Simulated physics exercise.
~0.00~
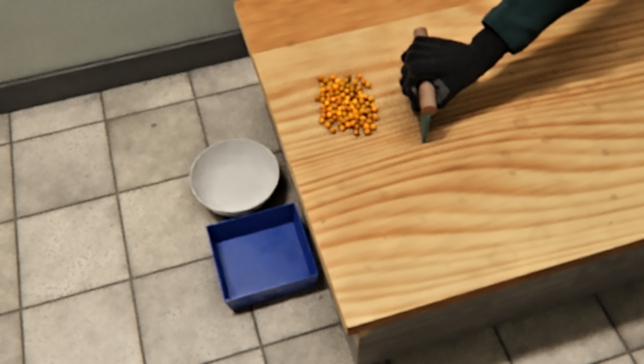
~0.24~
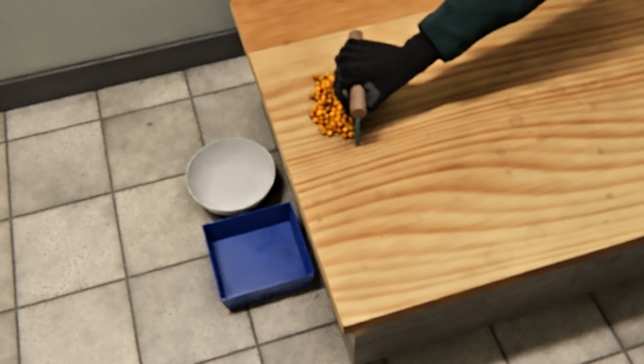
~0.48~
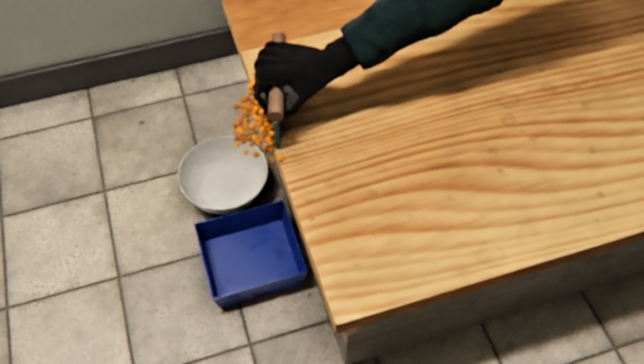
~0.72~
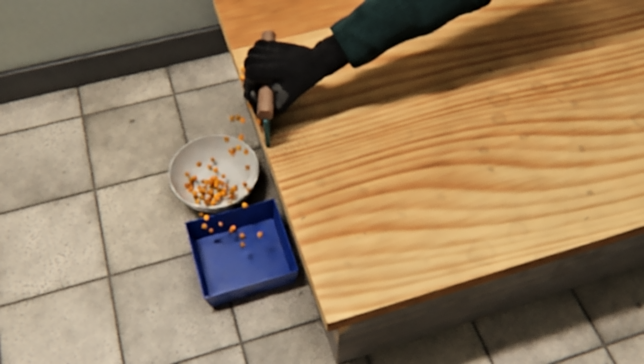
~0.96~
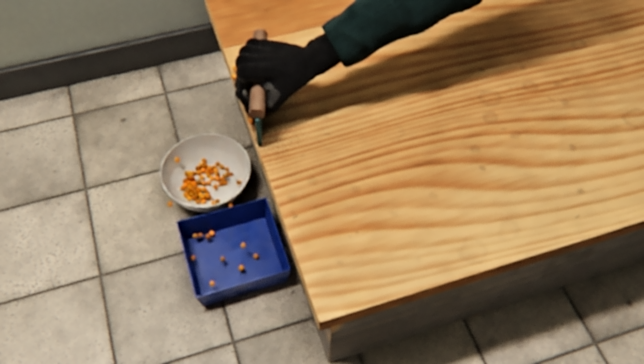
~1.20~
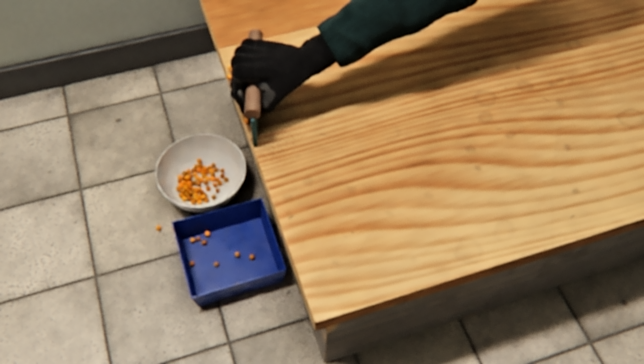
The clip shows a black-gloved hand sweeping a pile of orange kernels left across a wooden table with a scraper and stopping at the edge, as they spill over, most landing in a white bowl, some in a blue tin below, and a stray on the tiled floor.
